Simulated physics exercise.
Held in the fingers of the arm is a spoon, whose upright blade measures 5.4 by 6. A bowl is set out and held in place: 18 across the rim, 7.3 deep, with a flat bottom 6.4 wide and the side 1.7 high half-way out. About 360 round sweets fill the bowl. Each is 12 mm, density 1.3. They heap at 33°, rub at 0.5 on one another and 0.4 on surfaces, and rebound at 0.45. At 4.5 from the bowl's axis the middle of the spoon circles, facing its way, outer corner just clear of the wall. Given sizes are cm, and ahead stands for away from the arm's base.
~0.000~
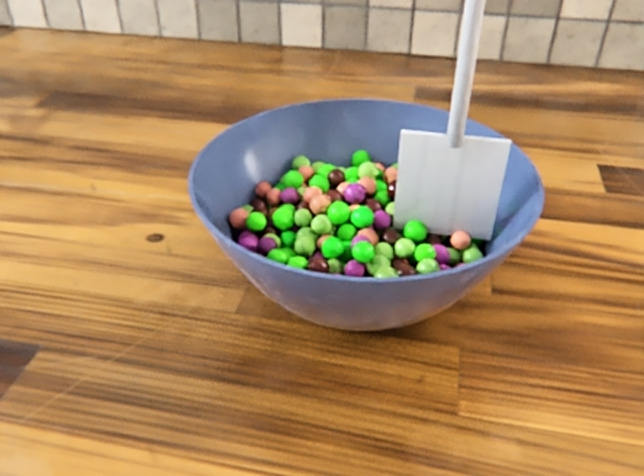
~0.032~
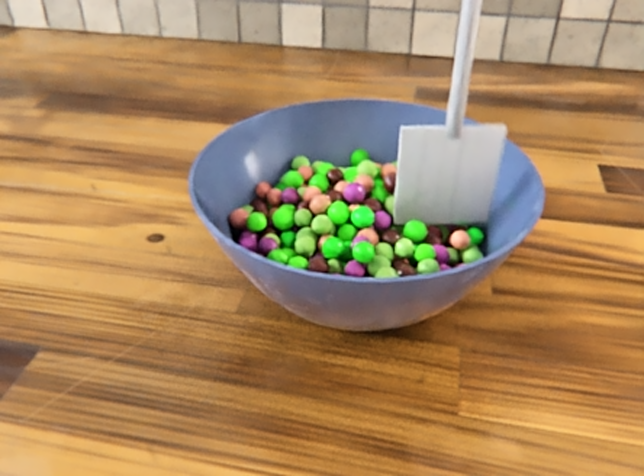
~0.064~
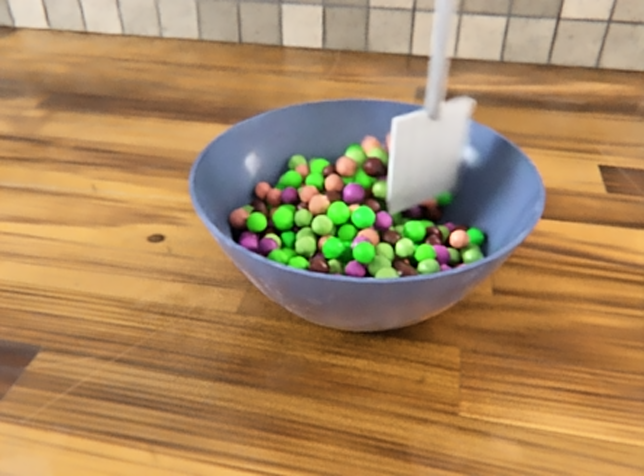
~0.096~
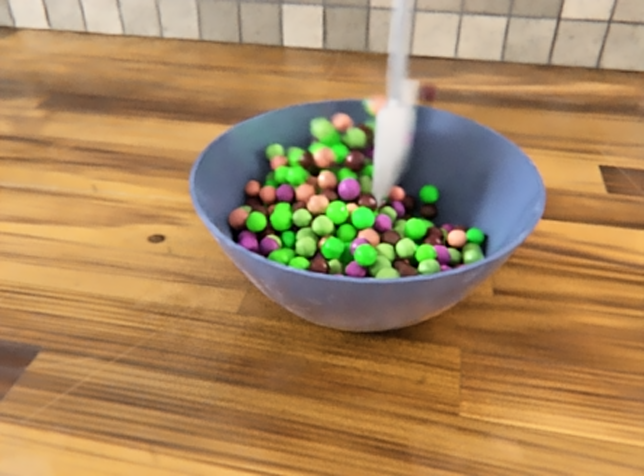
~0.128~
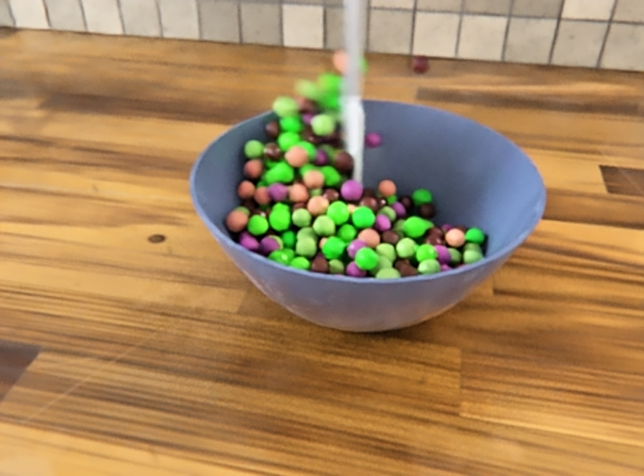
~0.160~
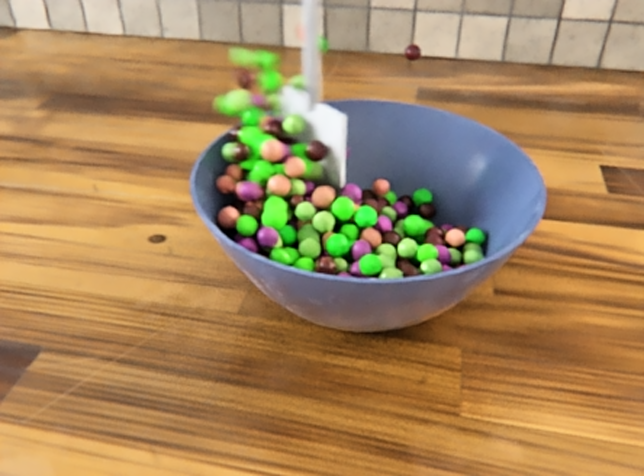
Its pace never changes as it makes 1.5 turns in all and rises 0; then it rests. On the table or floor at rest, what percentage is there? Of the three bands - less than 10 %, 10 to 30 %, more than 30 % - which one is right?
The right band is more than 30 %.
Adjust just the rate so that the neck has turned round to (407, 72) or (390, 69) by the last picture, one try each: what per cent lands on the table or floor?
Some 20 and 20 %.
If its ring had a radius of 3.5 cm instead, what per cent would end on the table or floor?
That would give close to 45 per cent.
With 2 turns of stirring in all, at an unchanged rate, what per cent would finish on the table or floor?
I'd expect some 45 per cent.
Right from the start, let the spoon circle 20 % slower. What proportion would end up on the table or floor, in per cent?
30 %.
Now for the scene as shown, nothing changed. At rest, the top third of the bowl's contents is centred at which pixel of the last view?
Roughly at pixel (322, 247).
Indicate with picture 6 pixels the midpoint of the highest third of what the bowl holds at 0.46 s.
In the last picture it sits around (358, 152).
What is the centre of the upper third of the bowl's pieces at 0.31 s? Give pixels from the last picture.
Roughly pixel (436, 238).
After 0.31 s, 293° round, highest piece 13 above the table; 297 in the bowl, 10 on the table or floor, 51 in flight or on the tool.
After 0.46 s, 84° round, highest piece 10 above the table; 250 in the bowl, 71 on the table or floor, 37 in flight or on the tool.
After 0.74 s, 180° round, highest piece 6 above the table; 216 in the bowl, 141 on the table or floor, 1 in flight or on the tool.
After 1.44 s, 180° round, highest piece 6 above the table; 216 in the bowl, 142 on the table or floor.
At rest, 216 in the bowl, 142 on the table or floor. That is 40 % on the table or floor.
